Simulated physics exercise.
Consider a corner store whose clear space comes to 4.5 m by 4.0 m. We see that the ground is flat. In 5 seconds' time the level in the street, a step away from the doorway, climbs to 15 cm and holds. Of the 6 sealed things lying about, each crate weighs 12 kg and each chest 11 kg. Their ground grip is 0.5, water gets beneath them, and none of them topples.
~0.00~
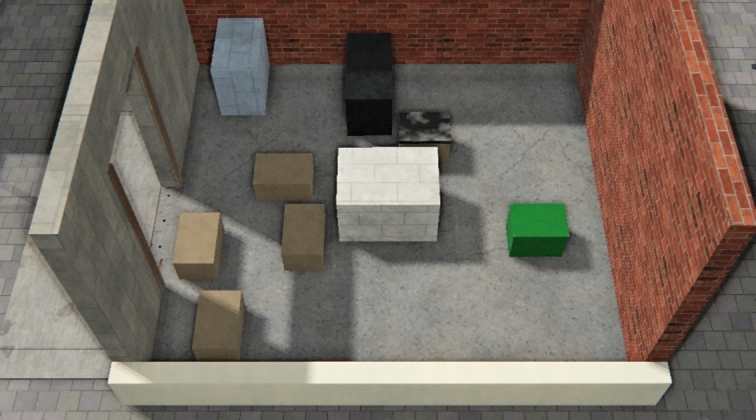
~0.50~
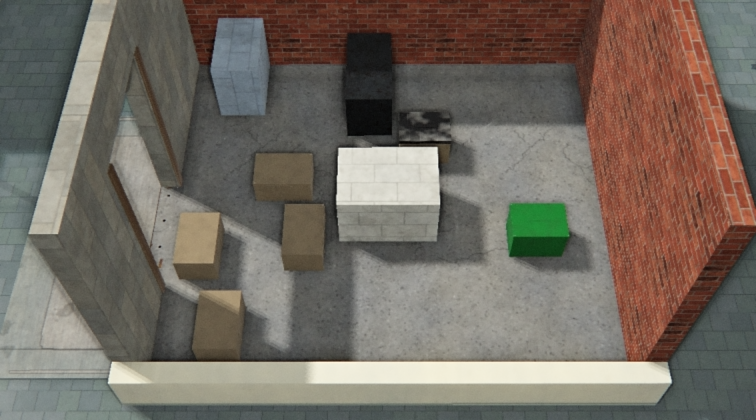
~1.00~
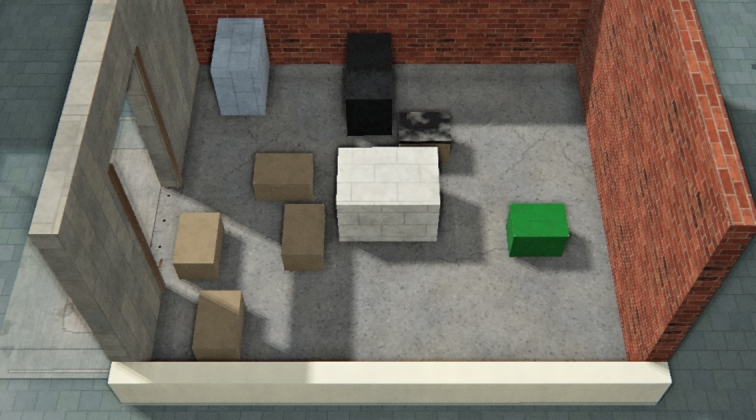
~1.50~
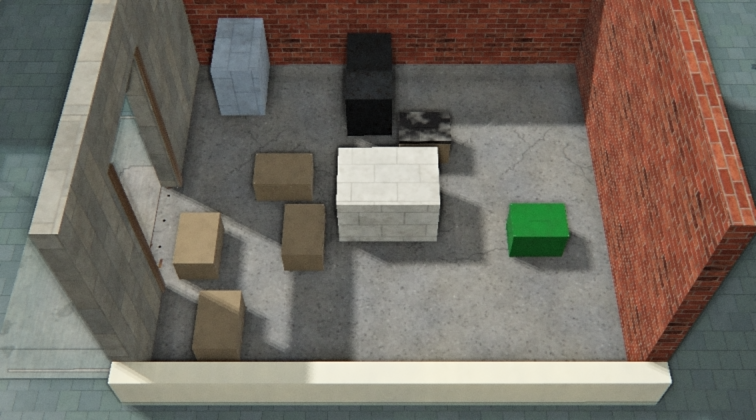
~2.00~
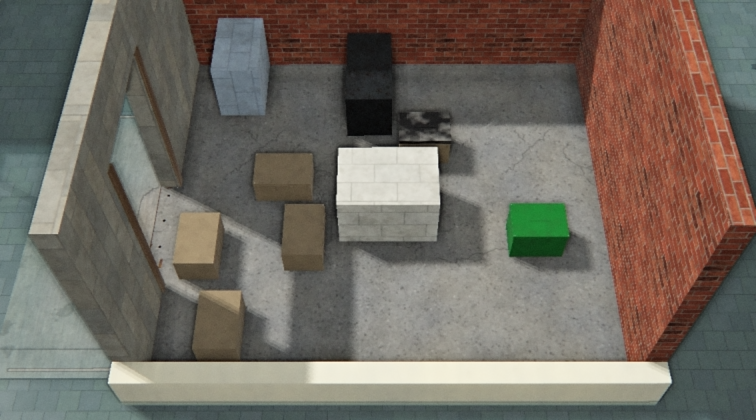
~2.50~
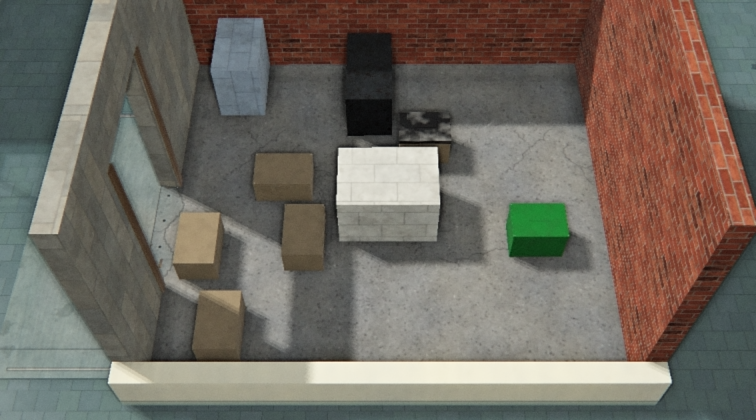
In a corner store seen from above, a green chest sits on the gray floor to the right of white, black, pale blue and brown blocks. The paving outside first looks gray, then turns blue-green around the walls, the patch beyond the left doorway changing more gradually, while nothing inside moves.
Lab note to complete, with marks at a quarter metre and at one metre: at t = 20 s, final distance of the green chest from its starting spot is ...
At t = 20 s the distance is above one metre.
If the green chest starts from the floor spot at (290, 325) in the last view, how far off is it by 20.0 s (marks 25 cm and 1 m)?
In that run it wanders a bit.
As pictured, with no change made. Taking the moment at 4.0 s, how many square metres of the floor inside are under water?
I'd put it close to 1.5 m2.
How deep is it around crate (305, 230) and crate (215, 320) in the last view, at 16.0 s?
First about 8 cm, second about 5 cm.
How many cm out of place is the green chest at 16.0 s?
Displacement near 80 cm.
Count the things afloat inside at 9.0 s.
The number is 1.
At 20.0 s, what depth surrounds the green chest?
I'd say around 10 cm.
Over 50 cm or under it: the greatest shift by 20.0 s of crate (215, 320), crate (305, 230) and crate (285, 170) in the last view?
First smaller, then greater, then greater.
After 4.0 s the green chest is near (539, 220), 0.0 m from its start, aground; 0 afloat.
After 9.0 s the green chest is near (539, 220), 0.0 m from its start, aground; 1 afloat.
After 16.0 s the green chest is near (519, 163), 0.7 m from its start, afloat; 6 afloat.
After 20.0 s the green chest is near (468, 118), 1.4 m from its start, afloat; 6 afloat.
